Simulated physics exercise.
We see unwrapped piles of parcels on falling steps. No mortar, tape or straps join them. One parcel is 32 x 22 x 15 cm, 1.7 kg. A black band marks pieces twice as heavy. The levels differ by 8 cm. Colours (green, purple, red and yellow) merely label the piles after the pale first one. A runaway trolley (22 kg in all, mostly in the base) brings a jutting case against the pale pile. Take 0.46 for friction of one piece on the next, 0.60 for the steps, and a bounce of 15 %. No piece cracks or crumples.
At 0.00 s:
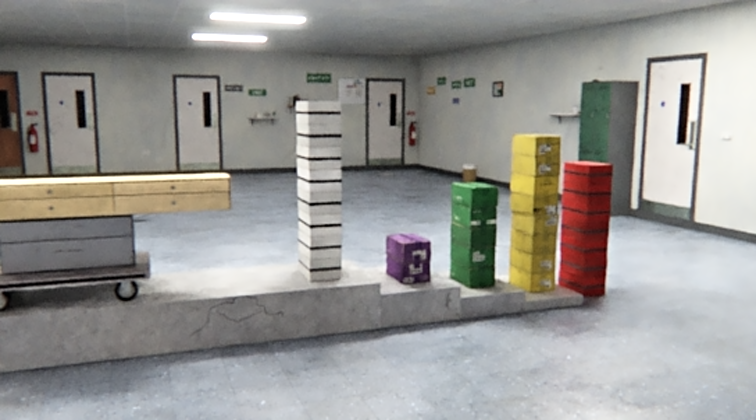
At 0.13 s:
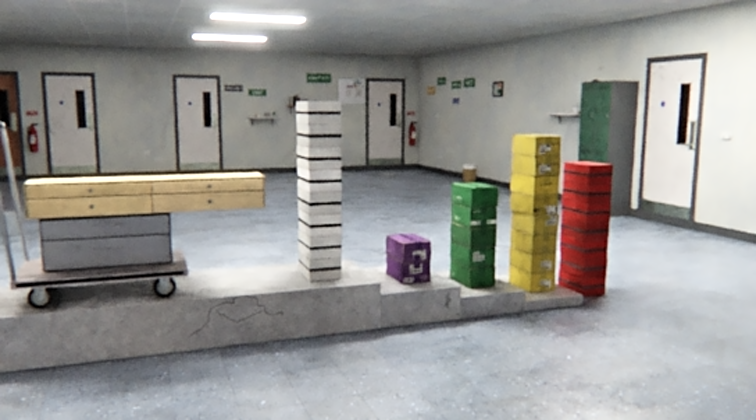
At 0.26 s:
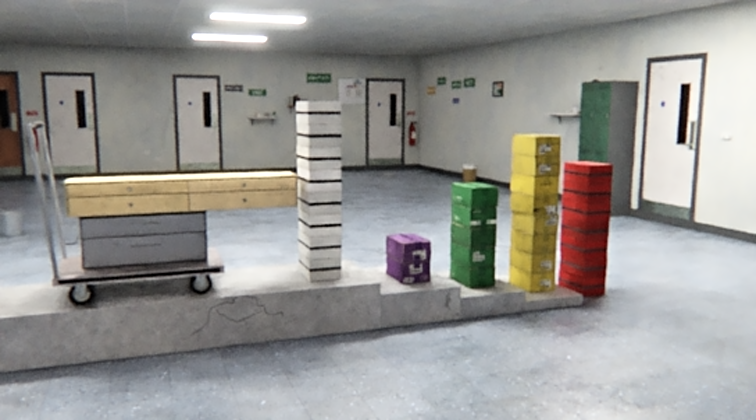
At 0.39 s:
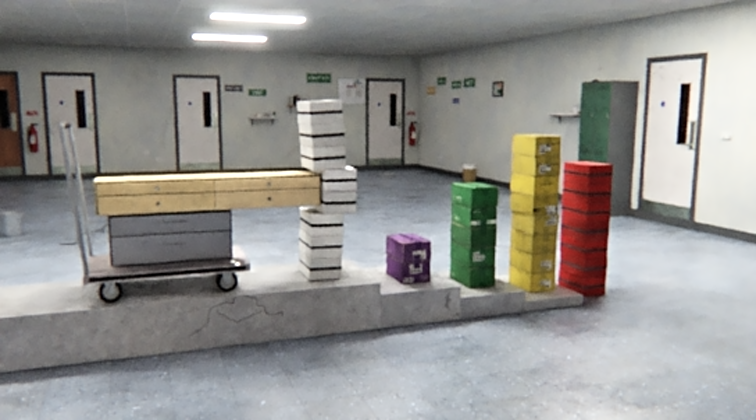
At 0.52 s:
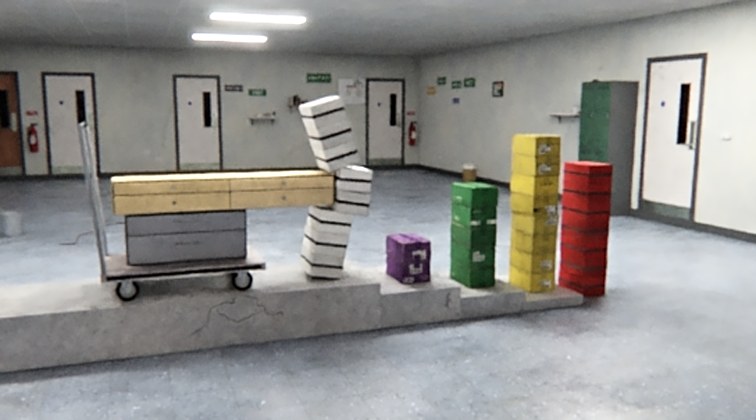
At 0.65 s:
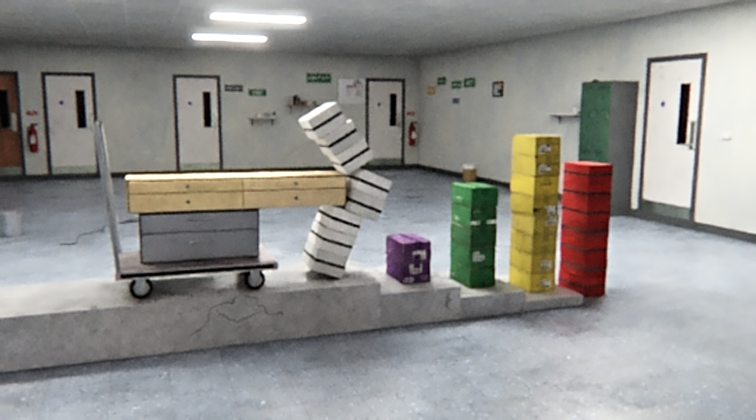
At first, a trolley carrying a long wooden case rolls rightward along a raised ledge toward a white pile of parcels. The case's jutting end then pushes into the pile's middle, shoving parcels right, and the upper part leans left as the stack bends, while the purple, green, yellow and red piles stay still.
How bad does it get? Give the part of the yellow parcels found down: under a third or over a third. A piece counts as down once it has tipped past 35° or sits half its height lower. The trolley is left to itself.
Under a third of them.
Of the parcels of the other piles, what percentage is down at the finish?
Roughly 0 per cent of them.
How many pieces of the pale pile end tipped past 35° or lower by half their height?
8 of them.
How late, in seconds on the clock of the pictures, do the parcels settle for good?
Near 1.5 s.
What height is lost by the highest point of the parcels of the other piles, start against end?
Roughly 0 cm.
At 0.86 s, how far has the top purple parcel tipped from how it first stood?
Some 0°.
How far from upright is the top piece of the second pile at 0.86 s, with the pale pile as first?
Roughly 0° from upright.
Around 0.72 s, 3 of the pale pile down; none of the 8 yellow parcels down (0 of 22 in all colours); top yellow parcel unmoved.
Around 0.86 s, 8 of the pale pile down; none of the 8 yellow parcels down (0 of 22 in all colours); top yellow parcel unmoved.
Around 1.06 s, 8 of the pale pile down; none of the 8 yellow parcels down (0 of 22 in all colours); top yellow parcel unmoved; top purple parcel displaced 39 mm.
Around 1.32 s, 8 of the pale pile down; none of the 8 yellow parcels down (0 of 22 in all colours); top yellow parcel unmoved; top green parcel displaced 19 mm.
Finally (1.9 s), 8 of the pale pile down; none of the 8 yellow parcels down (0 of 22 in all colours); top yellow parcel unmoved; top purple parcel displaced 44 mm. That is 0 per cent. Seen by the last camera, middles, top yellow parcel near (536, 145), top purple parcel near (414, 247).
